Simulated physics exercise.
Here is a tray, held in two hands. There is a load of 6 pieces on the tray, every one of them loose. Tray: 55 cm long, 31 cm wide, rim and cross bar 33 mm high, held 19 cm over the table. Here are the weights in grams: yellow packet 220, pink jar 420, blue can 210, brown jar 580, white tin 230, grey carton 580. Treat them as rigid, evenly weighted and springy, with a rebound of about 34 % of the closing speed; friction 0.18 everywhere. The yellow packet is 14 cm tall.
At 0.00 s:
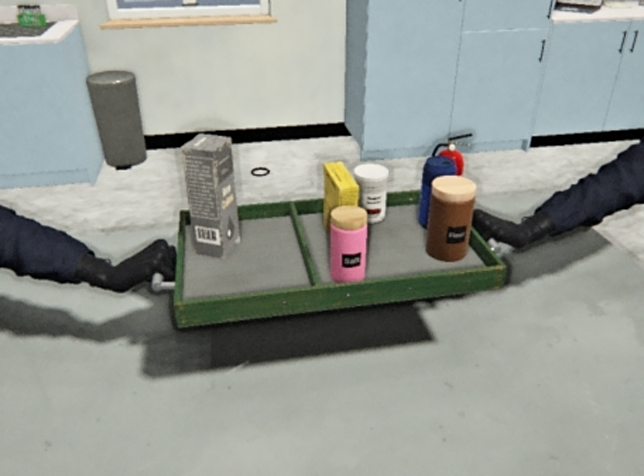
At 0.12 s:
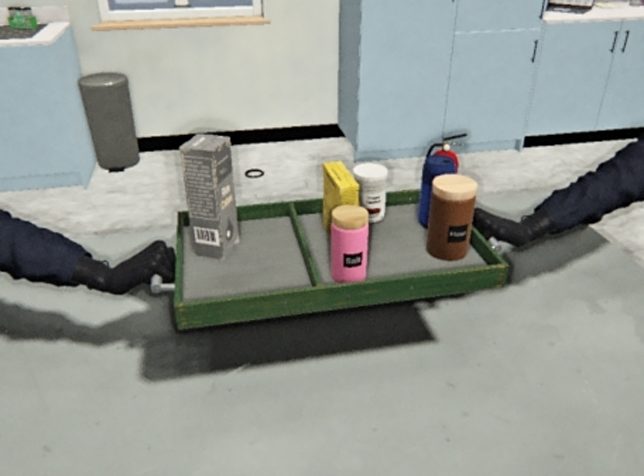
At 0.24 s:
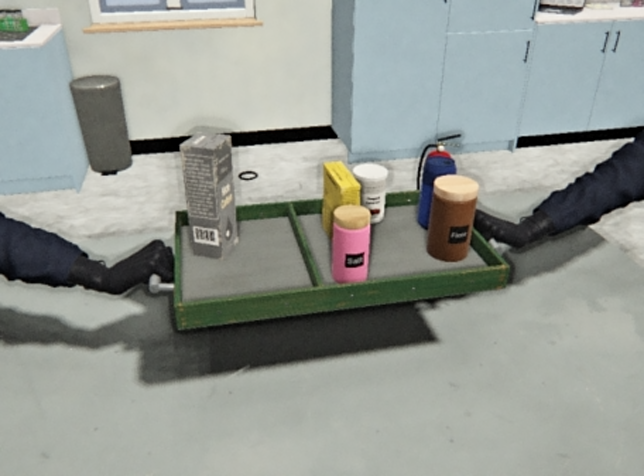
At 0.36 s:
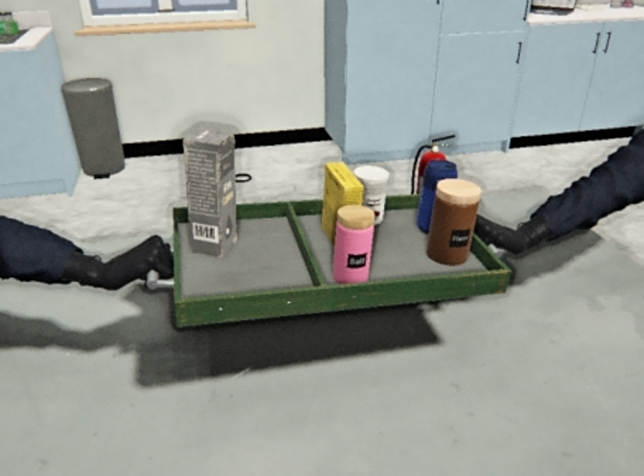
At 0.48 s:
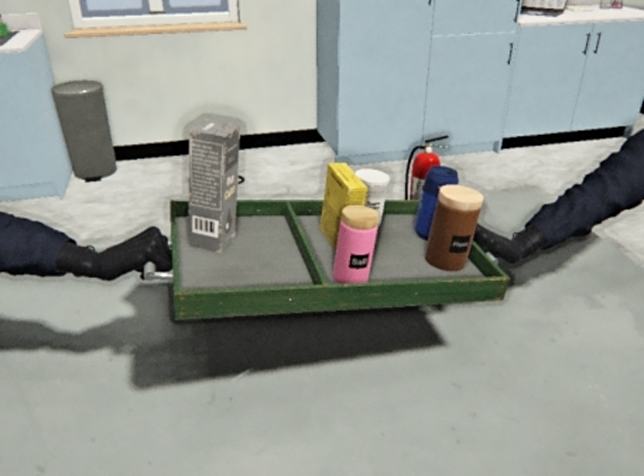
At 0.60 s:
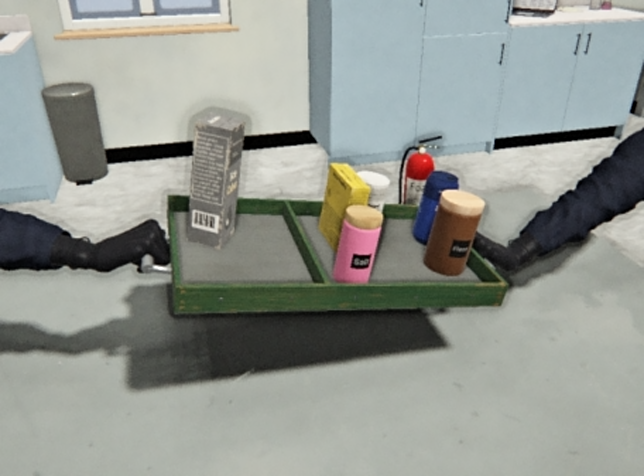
Two gloved hands tilt a green tray of loose containers gradually down to the right.
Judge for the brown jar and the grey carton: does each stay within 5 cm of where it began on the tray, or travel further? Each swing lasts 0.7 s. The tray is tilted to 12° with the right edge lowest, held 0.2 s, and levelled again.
The brown jar does not stray. The grey carton strays.
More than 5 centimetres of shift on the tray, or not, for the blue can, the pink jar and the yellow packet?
First, the blue can stays in its position; second, the pink jar is moved away; third, the yellow packet is moved away.
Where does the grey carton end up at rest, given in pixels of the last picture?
In the end it sits at around (269, 196).
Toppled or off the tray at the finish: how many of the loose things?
It comes to 0.
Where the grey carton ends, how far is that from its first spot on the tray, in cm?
Roughly 11 cm.
After 1.00 s, tilt 12°, right edge down; grey carton moved 4 cm near (239, 180); yellow packet moved 3 cm; pink jar moved 2 cm.
After 1.20 s, tilt 10°, right edge down; grey carton moved 8 cm near (260, 185); yellow packet moved 6 cm; pink jar moved 6 cm.
After 1.40 s, tilt 4°, right edge down; grey carton moved 11 cm near (274, 191); yellow packet moved 10 cm; pink jar moved 9 cm.
In the end (2.2 s), not toppled but over 5 cm from the start, yellow packet, pink jar, white tin and grey carton; the other 2 under 5 cm from the start. At the end, from the last picture's camera, brown jar near (458, 214), grey carton near (269, 196).
